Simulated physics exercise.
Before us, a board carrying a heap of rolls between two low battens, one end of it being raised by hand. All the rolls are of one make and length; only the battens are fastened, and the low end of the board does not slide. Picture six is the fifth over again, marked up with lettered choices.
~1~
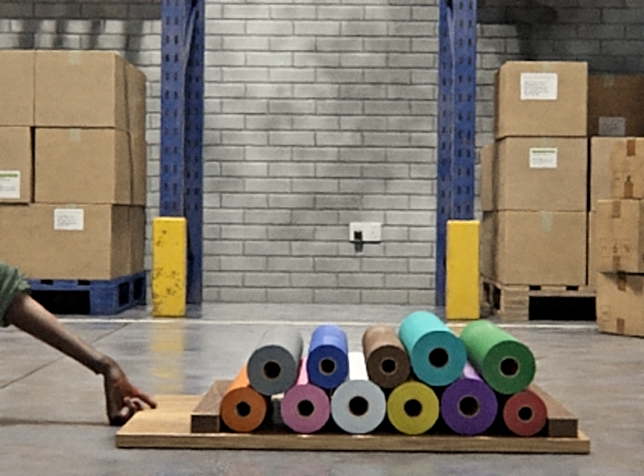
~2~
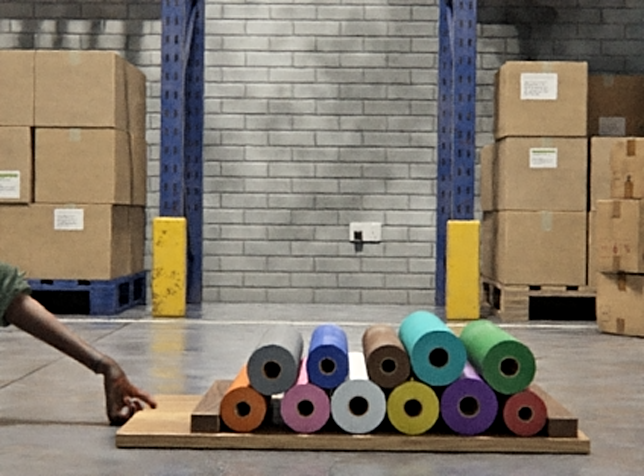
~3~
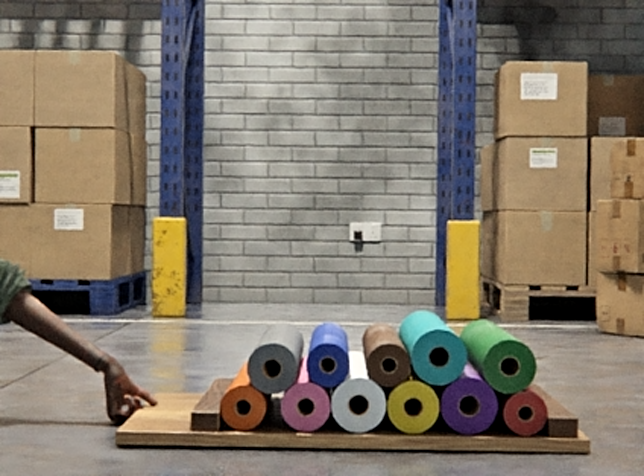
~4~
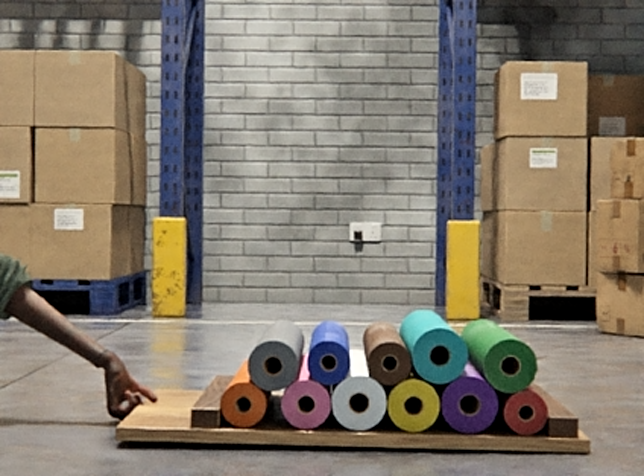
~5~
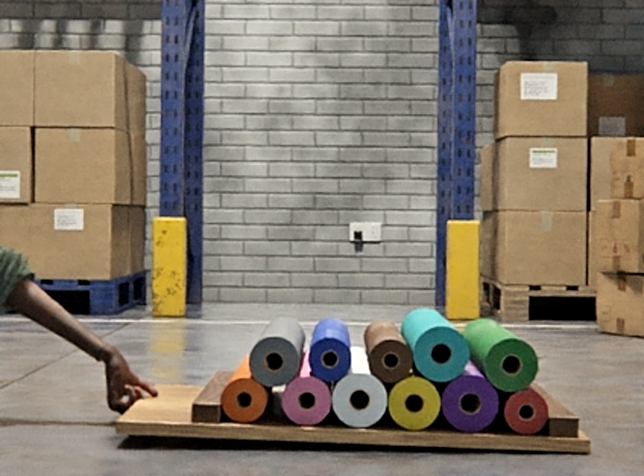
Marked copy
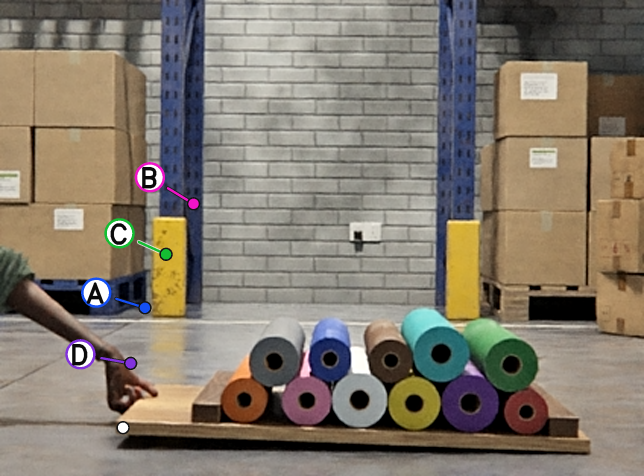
A hand slightly raises the left end of a board holding a heap of colourful rolls.
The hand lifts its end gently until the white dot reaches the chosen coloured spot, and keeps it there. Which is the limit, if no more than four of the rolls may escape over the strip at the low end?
Stop at B.
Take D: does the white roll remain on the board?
Yes, with D.
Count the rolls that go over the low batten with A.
The count is one.
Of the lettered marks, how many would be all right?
Four of them.
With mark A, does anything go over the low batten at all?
Yes.
On the marked copy, A at (145, 308); B at (194, 204); C at (166, 254); D at (131, 363); the white dot at (123, 428).
Taking B. A third of the way, board at 18°.
Two thirds of the way, board at 31°.
When it is over, board at 31°, one over the low batten (green).
As for the rest, A one over the low batten (green); C one over the low batten (green); D none over the low batten.
